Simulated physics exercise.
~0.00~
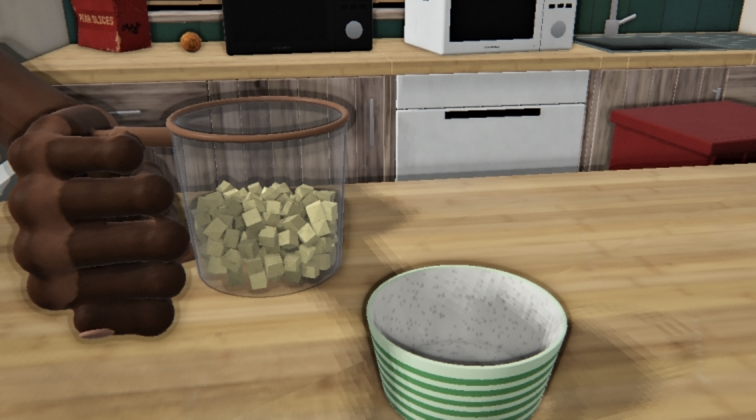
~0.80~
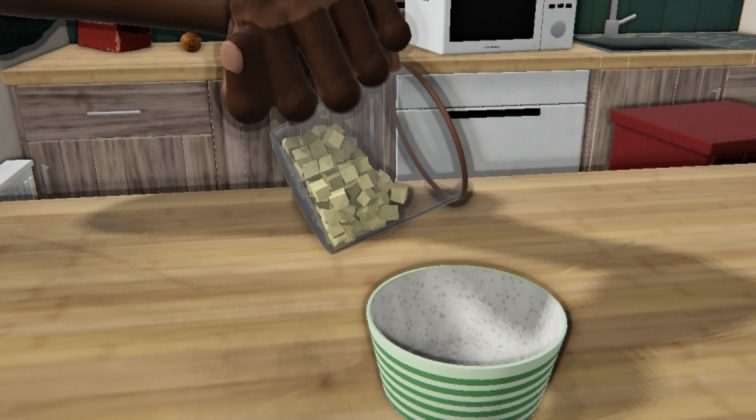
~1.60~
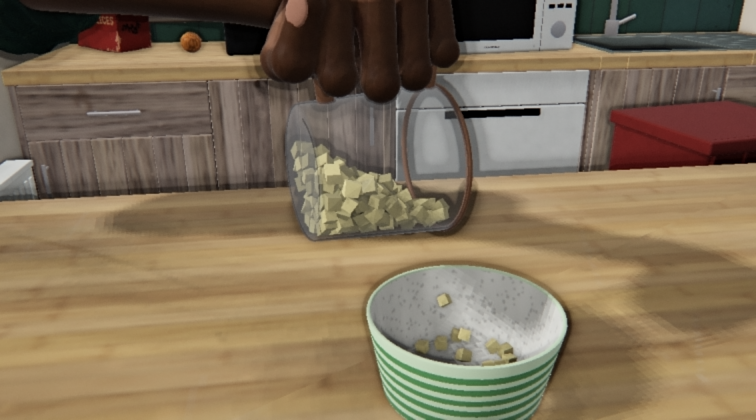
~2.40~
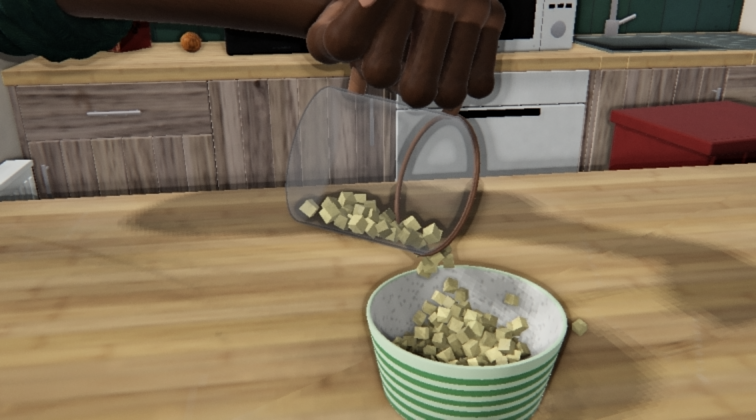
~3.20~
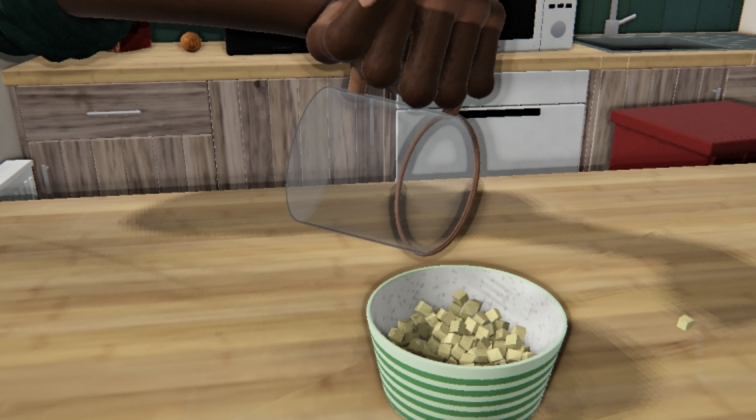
A dark-skinned hand lifted a clear cup of small pale cubes from a wooden counter, moved it right and tipped it over a green-striped bowl until it was empty, leaving nearly all the cubes in the bowl and one on the counter.
